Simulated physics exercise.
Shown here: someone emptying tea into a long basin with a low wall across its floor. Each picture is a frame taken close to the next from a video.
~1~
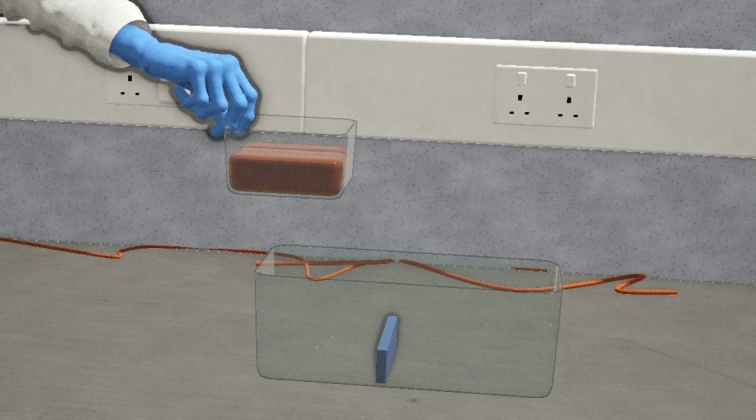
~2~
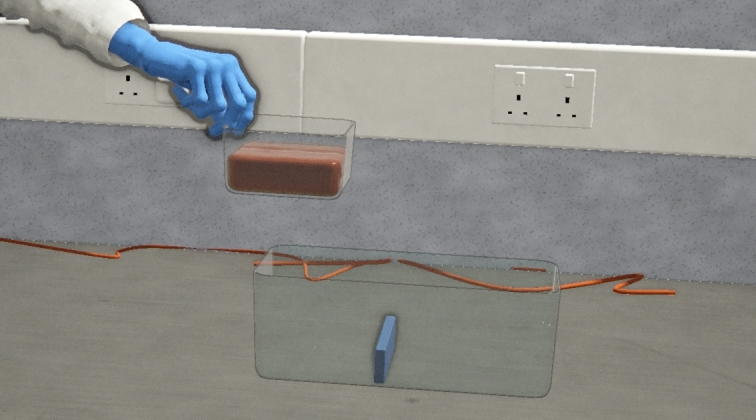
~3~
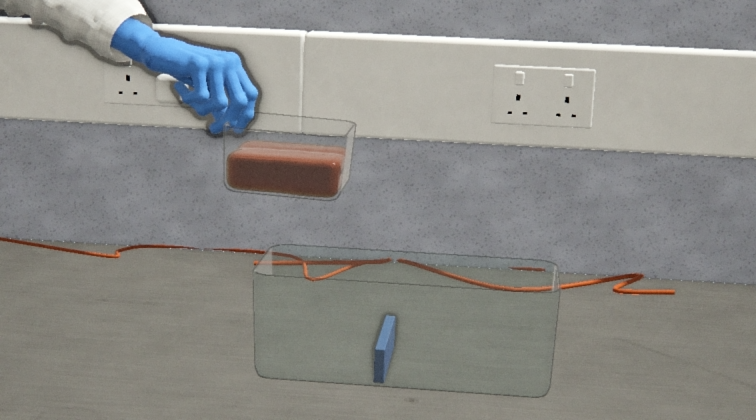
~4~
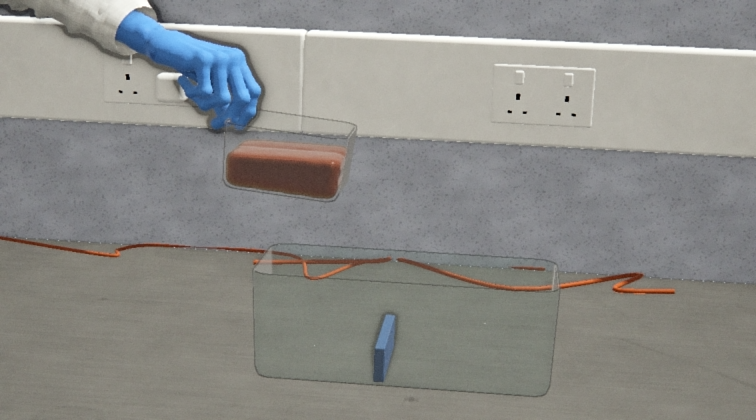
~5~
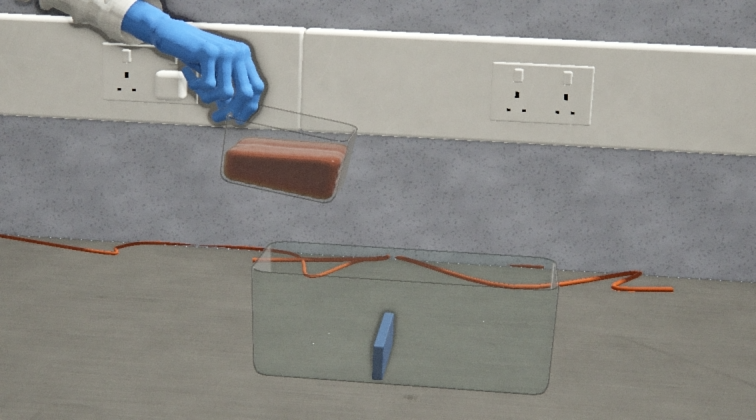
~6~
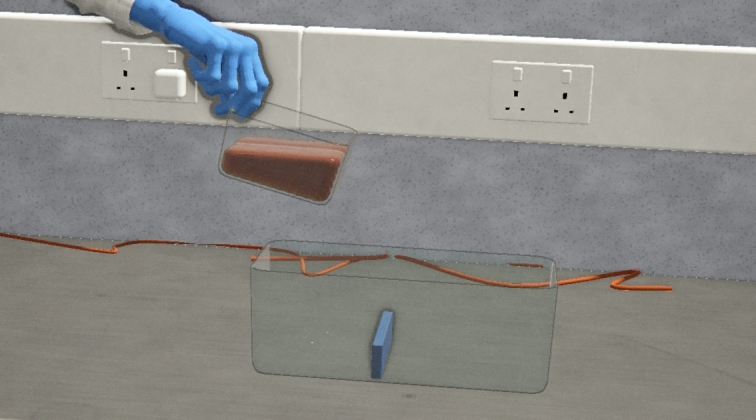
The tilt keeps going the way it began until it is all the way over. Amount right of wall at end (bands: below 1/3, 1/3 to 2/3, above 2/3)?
The share right of the wall falls in the middle range, one third to two thirds.
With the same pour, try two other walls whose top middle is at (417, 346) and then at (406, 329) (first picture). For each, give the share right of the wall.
Well, it's close to 15 per cent for the first one, then 30 per cent for the other.
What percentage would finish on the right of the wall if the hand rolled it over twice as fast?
It comes to 55 per cent or so.
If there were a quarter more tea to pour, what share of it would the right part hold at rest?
It comes to near 65 per cent.
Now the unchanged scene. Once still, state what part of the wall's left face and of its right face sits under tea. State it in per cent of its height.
About 30 on the left and about 30 on the right.
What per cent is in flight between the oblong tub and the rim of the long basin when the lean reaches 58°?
Something close to 25 percent of it.
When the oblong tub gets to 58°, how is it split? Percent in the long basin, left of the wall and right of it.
The left part holds close to 5 per cent, the right part close to 5.
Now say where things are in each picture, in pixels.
Tilt 0°; pouring edge (351, 129); surface from (237, 148) to (349, 154); the long basin's rim runs from (264, 260) to (560, 279); the wall's top is at (387, 334), in the first picture.
Tilt 1°; pouring edge (350, 130); surface from (236, 148) to (347, 154), in the second picture.
Tilt 2°; pouring edge (351, 132); surface from (235, 148) to (347, 155), in the third picture.
Tilt 5°; pouring edge (352, 134); surface from (236, 146) to (347, 154), in the fourth picture.
Tilt 9°; pouring edge (352, 136); surface from (234, 145) to (347, 152), in the fifth picture.
Tilt 14°; pouring edge (352, 140); surface from (232, 143) to (347, 151), in the sixth picture.
A moment on, the oblong tub is tipped part way and 68 per cent is still to pour, 3 is left of the wall and 5 right of it.
Next, the oblong tub is tipped on its side and 21 per cent is still to pour, 13 is left of the wall and 55 right of it.
Then the oblong tub is tipped on its side and 4 per cent is still to pour, 36 is left of the wall and 57 right of it.
Later the oblong tub is tipped on its side and 1 per cent is still to pour, 41 is left of the wall and 57 right of it.
In the end 42 per cent lies left of the wall, 57 right of it and 1 outside.
